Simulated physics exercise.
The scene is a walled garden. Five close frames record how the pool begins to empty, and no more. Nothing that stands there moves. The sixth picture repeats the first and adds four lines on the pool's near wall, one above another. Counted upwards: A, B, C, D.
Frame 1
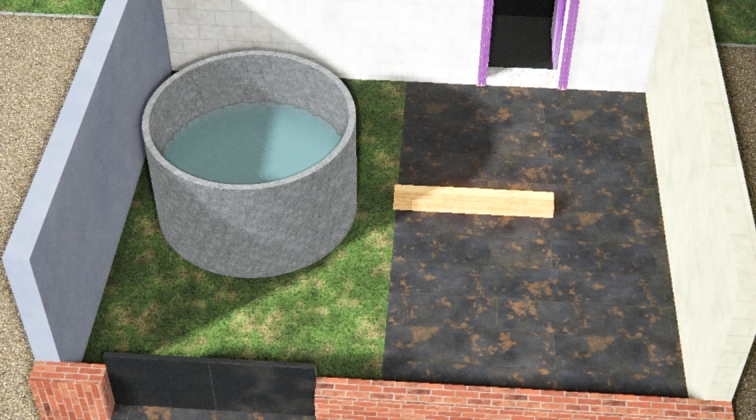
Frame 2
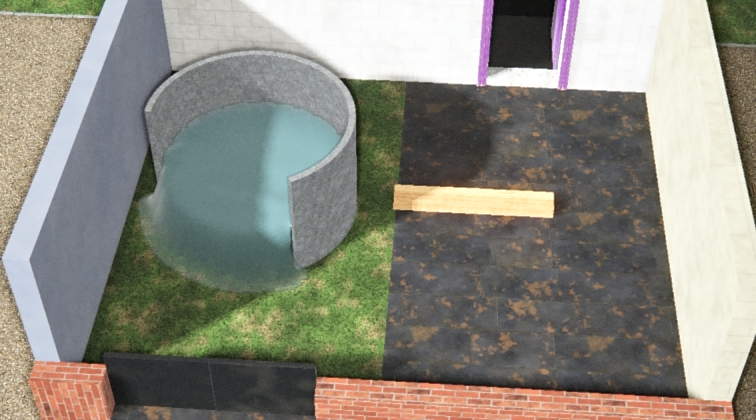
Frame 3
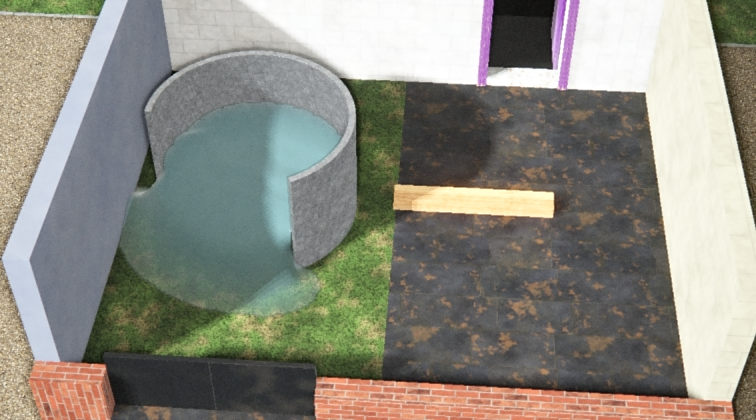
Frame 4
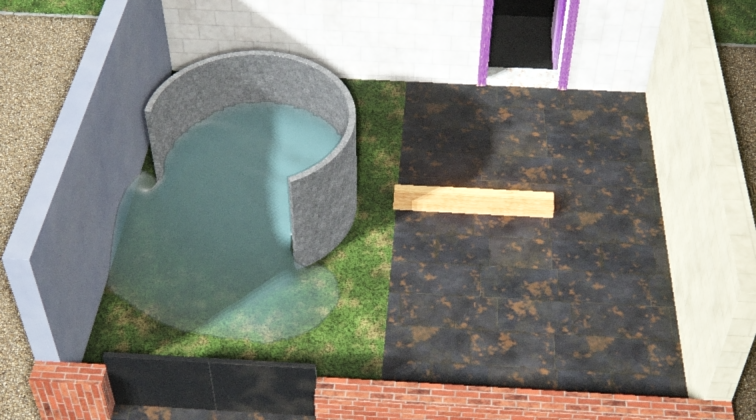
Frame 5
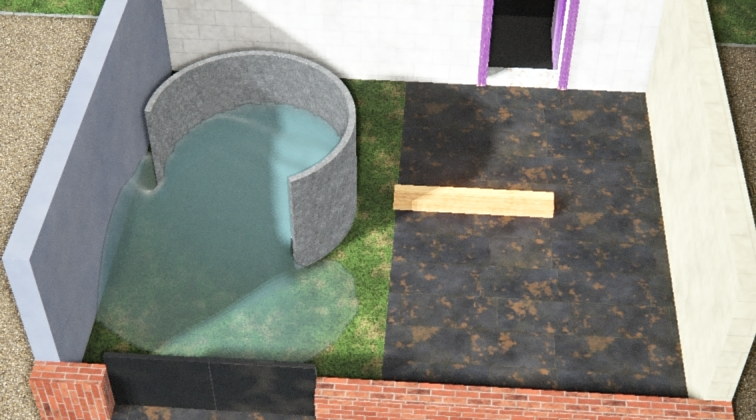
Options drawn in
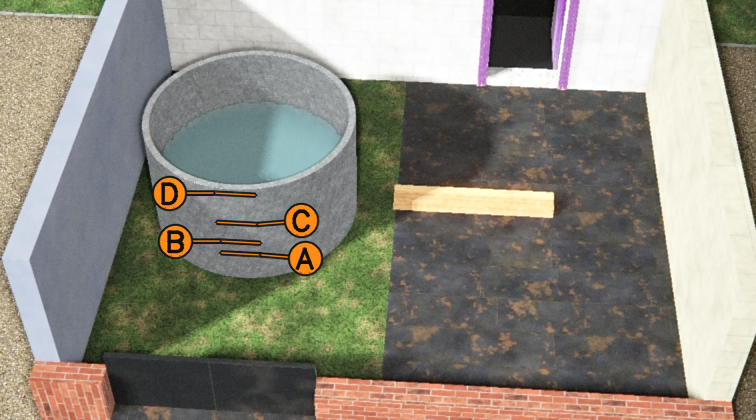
The clip opens on a walled garden with a round grey stone pool of still water on grass, beside dark paving with a wooden beam. The front of the pool wall disappears, and water pours out through the gap, then spreads steadily forward and sideways over the grass.
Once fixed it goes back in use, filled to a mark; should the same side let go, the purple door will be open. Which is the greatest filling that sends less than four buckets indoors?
I would pick line C.
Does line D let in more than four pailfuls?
Yes.
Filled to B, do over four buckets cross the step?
No, that is safe.
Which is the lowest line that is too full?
The answer is D.
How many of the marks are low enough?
Three of the four.
On the marked copy, A at (241, 253); B at (239, 242); C at (237, 223); D at (234, 194); from the bottom up A, B, C, D.
Choosing A, nothing gets over.
Choosing B, nothing gets over.
Choosing C, a bucket or two gets in.
Choosing D, about 10 bucketfuls get in.
